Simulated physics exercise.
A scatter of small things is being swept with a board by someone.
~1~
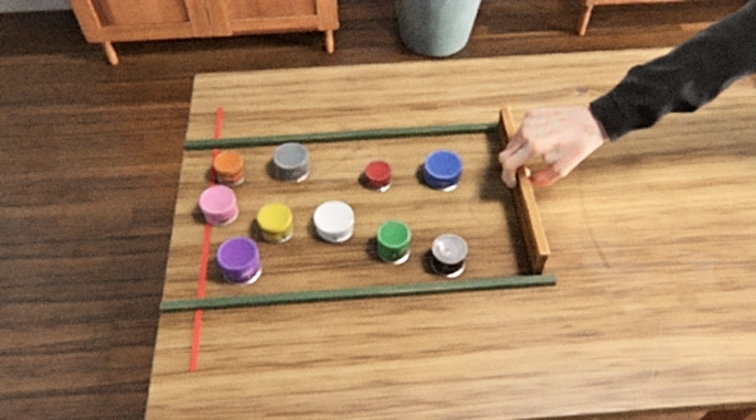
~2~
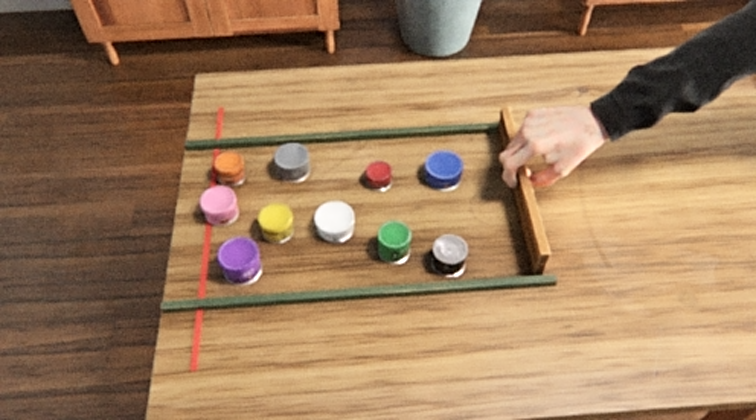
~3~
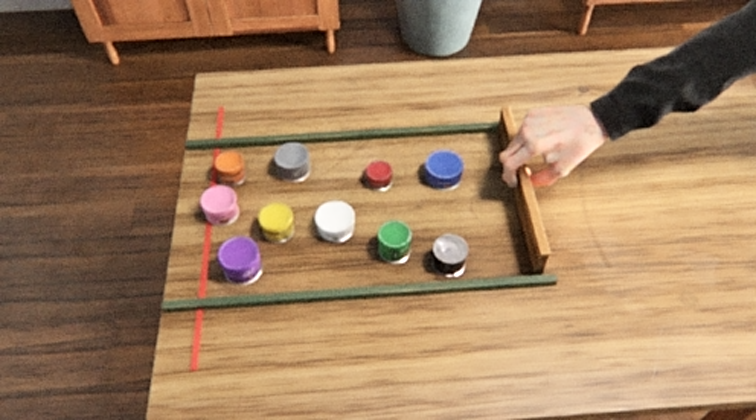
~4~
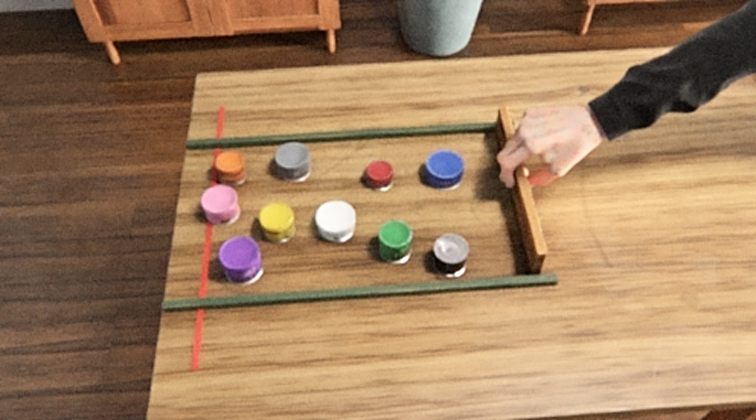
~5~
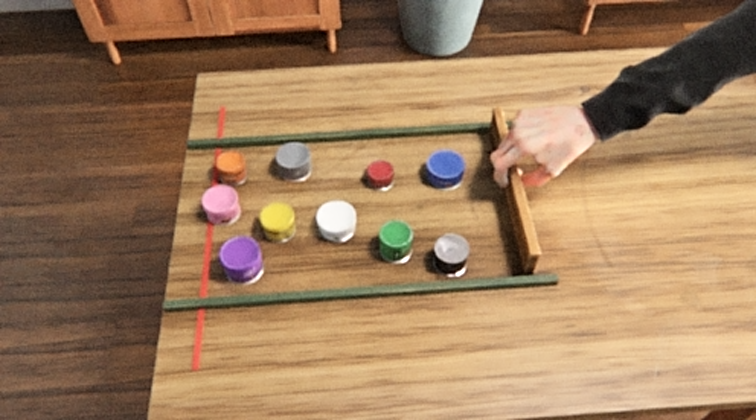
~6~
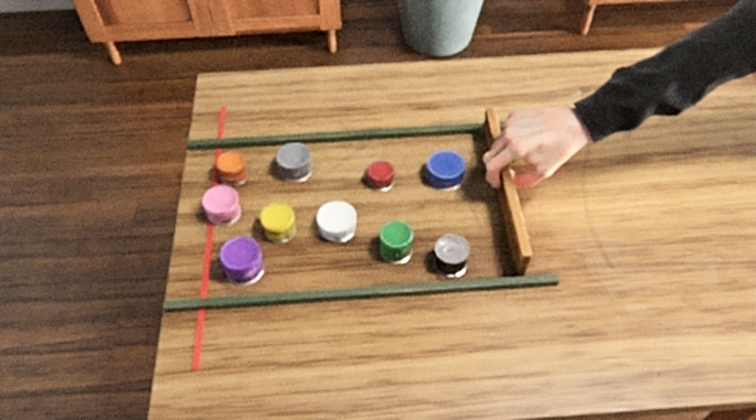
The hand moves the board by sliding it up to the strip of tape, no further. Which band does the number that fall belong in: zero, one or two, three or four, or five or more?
It belongs in the five or more band.
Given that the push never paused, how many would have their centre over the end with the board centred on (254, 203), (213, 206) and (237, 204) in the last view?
Respectively, 0, 5 and 1.
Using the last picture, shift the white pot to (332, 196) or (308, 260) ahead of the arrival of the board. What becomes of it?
Well, the white pot stays aboard in the first case and is gone in the second.
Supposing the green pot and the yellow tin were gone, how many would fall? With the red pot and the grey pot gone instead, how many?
Tally per try: 4 / 3.
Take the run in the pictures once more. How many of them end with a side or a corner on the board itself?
5 in contact.
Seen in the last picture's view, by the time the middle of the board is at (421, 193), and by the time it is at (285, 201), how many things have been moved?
The count reaches 4 first and 9 second.
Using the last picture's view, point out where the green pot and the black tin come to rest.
The green pot settles near (189, 248); as for the black tin, near (185, 282).
Early on, none off yet; pink pot at rest near (222, 206); orange tin at rest near (233, 169); purple tin at rest near (243, 261).
Finally, the number that fall off is five or more; lost, red pot, yellow tin, purple tin, orange tin and pink pot.
